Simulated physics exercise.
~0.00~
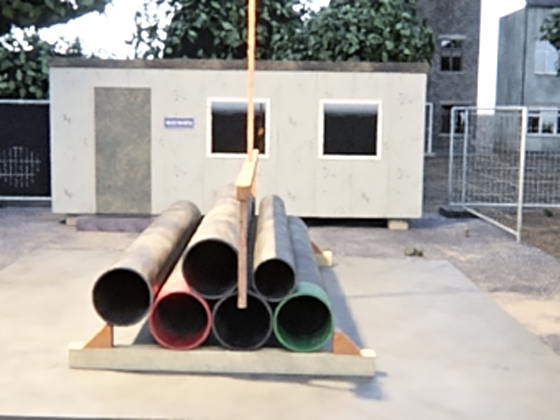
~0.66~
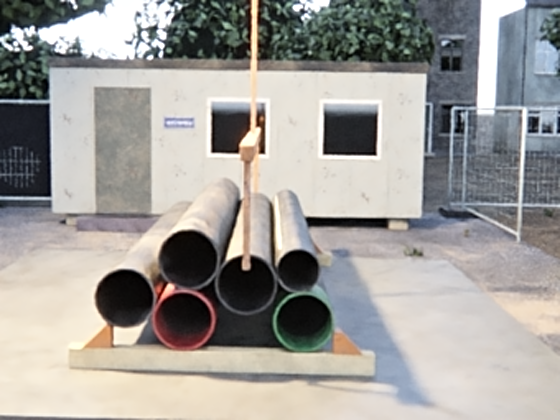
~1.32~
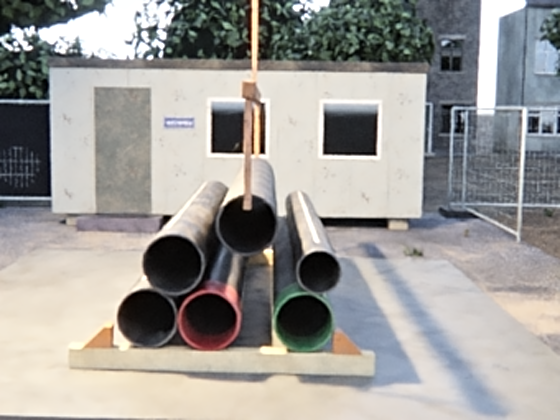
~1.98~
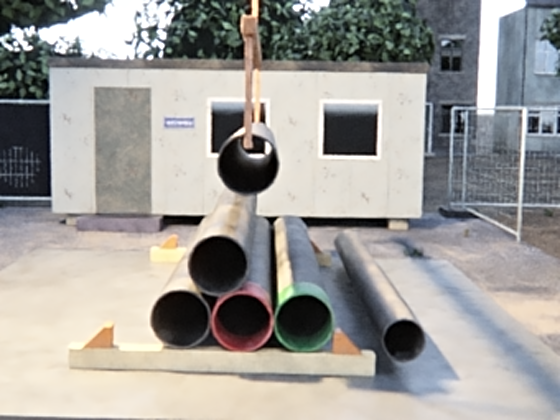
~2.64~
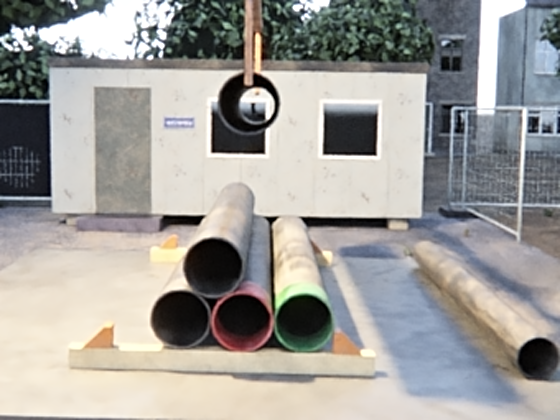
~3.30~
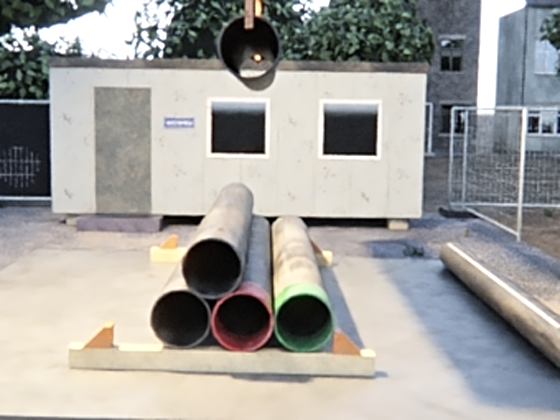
Stack of steel pipes slumping as one is hoisted straight up, red shifting right, green staying, another rolling away right.
